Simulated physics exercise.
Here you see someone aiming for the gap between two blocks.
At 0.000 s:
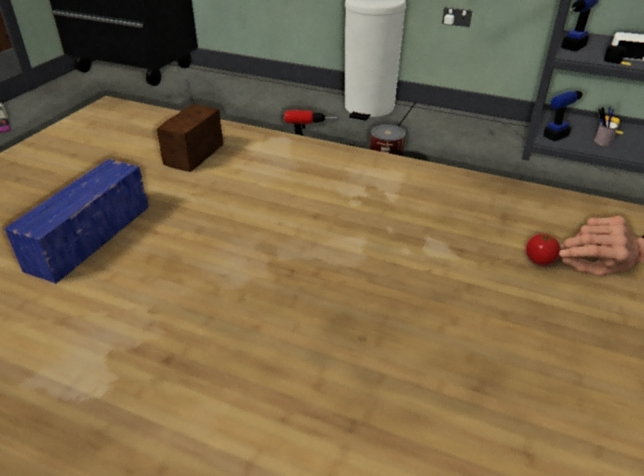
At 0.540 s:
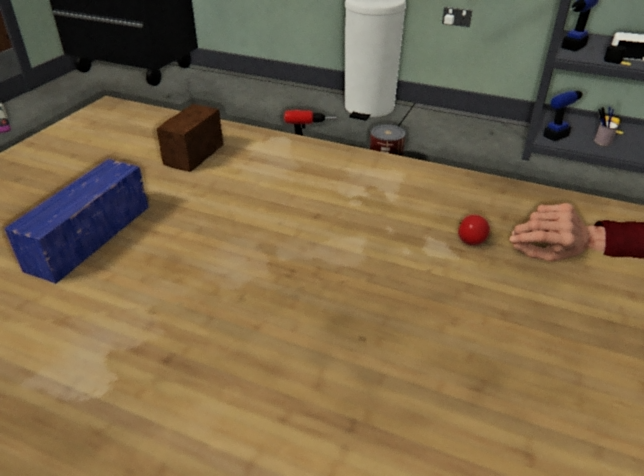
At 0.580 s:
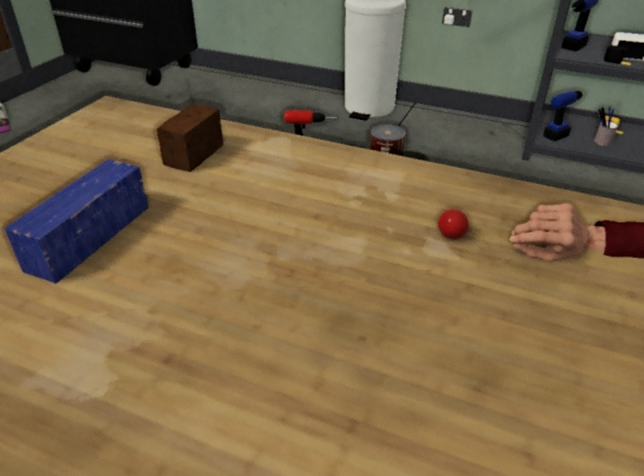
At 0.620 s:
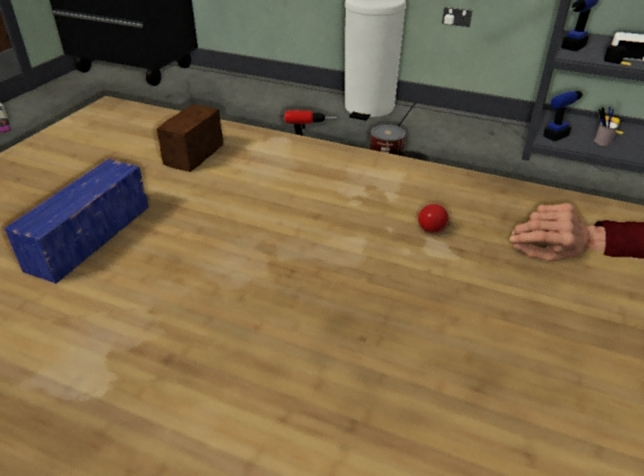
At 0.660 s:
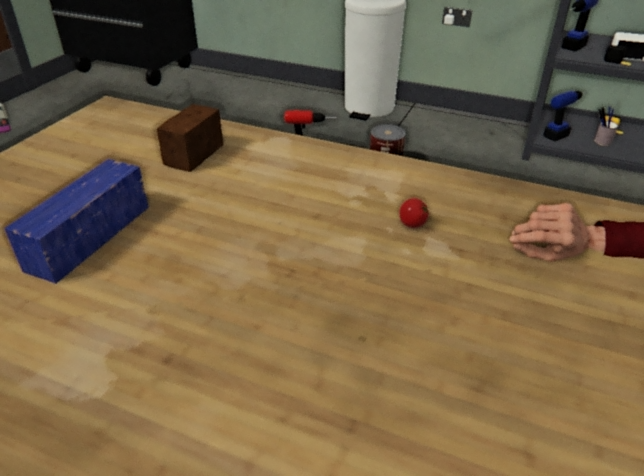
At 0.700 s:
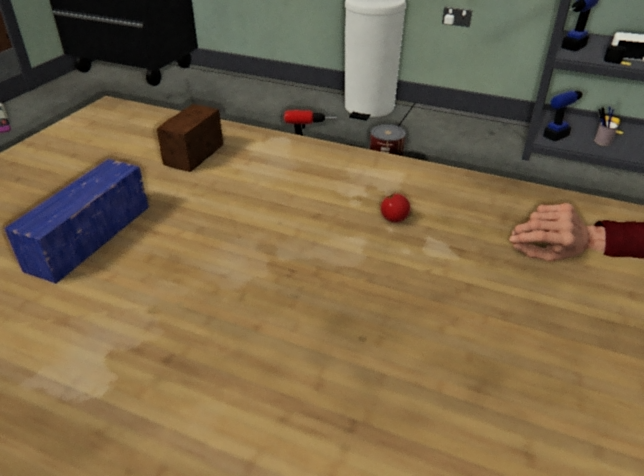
On a wooden workbench in a workshop, a hand released a small red ball-shaped thing, which rolled left and slightly away across the top while a blue block and a brown block stayed still.
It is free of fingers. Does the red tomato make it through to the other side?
No.
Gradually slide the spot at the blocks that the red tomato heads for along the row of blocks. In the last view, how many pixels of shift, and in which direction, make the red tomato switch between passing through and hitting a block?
Going left by 20 pixels puts it on the brink.
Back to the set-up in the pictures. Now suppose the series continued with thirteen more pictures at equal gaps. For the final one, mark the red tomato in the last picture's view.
Centre near (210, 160).
By 1.08 s, red tomato heading on near (242, 164).
When it is over (2.3 s), the red tomato bounces off, near (239, 152).
